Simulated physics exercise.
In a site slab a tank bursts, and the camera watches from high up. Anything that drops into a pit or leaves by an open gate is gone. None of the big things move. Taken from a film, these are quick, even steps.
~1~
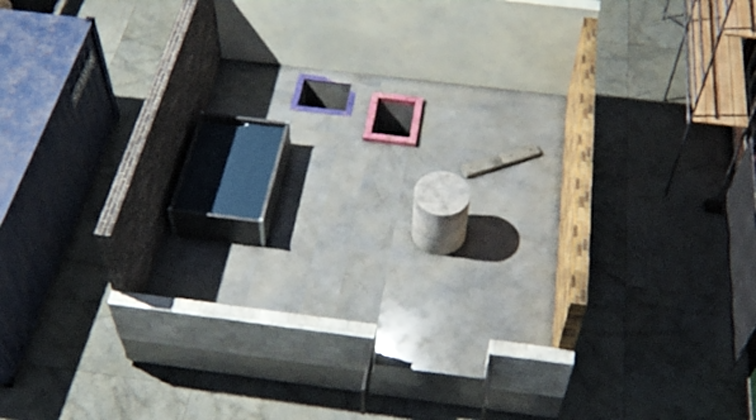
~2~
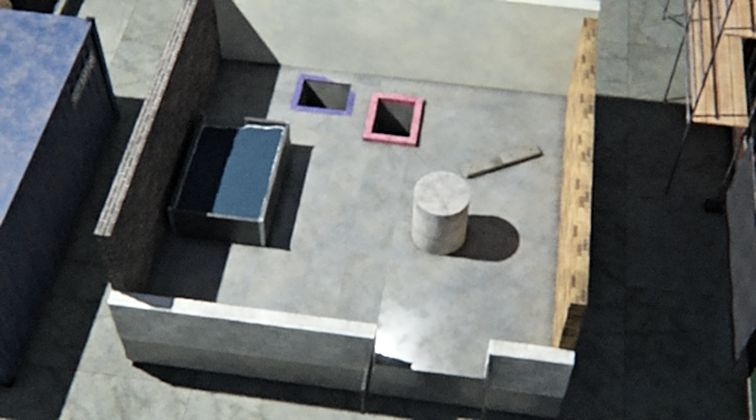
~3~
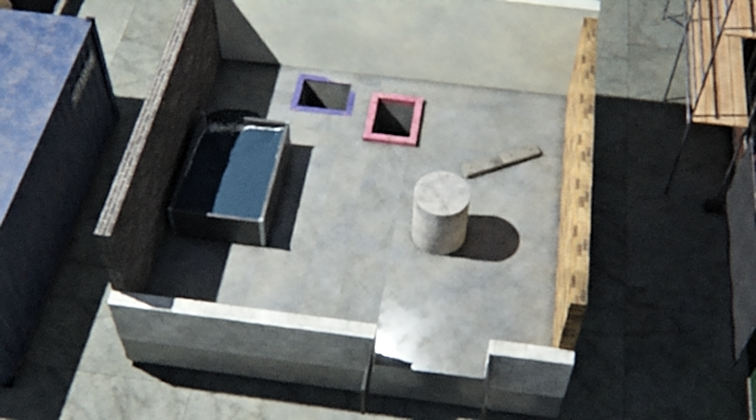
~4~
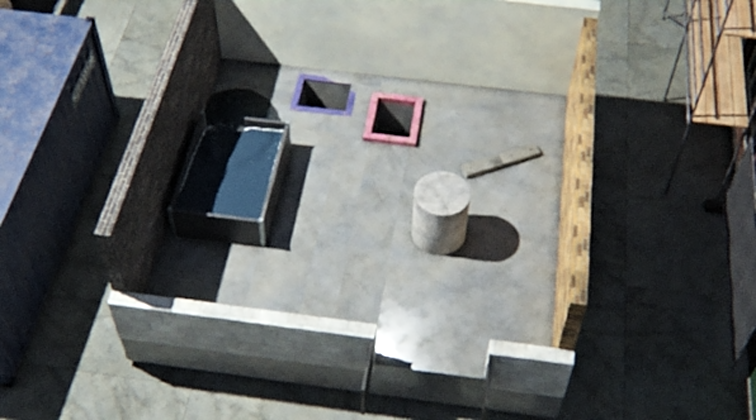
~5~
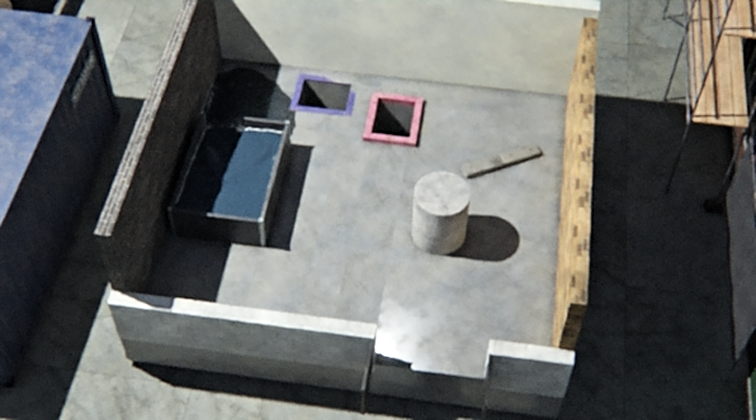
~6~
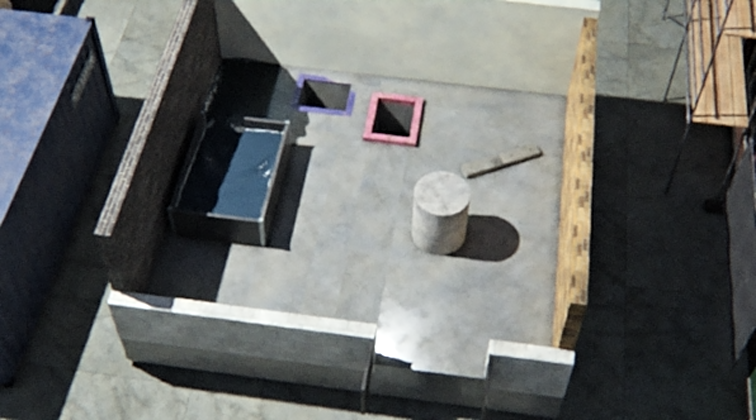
Dark water slips out at the far side of a tank in a walled concrete yard seen from high above, with the view holding still. The tank stands at left by a dark wall, with purple-framed and pink-framed square openings, a pale cylinder and a plank to its right. The water spreads across the shadowed floor behind the tank, reaching the purple frame, while the level inside the tank lowers.
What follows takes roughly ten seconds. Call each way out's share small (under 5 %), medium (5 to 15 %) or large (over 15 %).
Small, medium or large: The gate gets a small share; the blue pit gets a large share; the pink pit gets a small share.
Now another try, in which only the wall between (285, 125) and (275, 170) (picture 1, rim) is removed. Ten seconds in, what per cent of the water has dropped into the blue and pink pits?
Near enough: Blue 12 percent, pink 4 percent.
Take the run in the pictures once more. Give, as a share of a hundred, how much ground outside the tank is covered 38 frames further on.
I'd guess some 25 per cent.
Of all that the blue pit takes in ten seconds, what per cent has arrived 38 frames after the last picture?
Share by then: About 70 in a hundred.
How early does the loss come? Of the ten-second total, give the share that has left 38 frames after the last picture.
Close to 70 per cent, I'd say.
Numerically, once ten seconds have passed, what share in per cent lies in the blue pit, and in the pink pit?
Estimates: 54 % and 0 %.
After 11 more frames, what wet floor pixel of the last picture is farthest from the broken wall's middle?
I'd put it around (410, 83).
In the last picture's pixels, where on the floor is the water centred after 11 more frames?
That puts it at around (242, 156).
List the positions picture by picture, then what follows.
The first frame shows still water in the tank at (231, 168).
In the second frame, the front is at a hidden place, out from the gap on the tank's far side.
In the third frame, the front is at (254, 117), out from the gap on the tank's far side.
In the fourth frame, water pours out on the tank's far side and has run to (235, 93).
In the fifth frame, the front is at (238, 72), out from the gap on the tank's far side.
In the sixth frame, the front is at (223, 58), out from the gap on the tank's far side.
A moment on, water covers 10 % of the floor; the gate 0 %, the blue pit 1 %, the pink pit 0 %.
Next, water covers 10 % of the floor; the gate 0 %, the blue pit 7 %, the pink pit 0 %.
Then, water covers 20 % of the floor; the gate 0 %, the blue pit 20 %, the pink pit 0 %.
Later, water covers 25 % of the floor; the gate 0 %, the blue pit 38 %, the pink pit 0 %.
In the end, water covers 35 % of the floor; the gate 0 %, the blue pit 53 %, the pink pit 0 %.
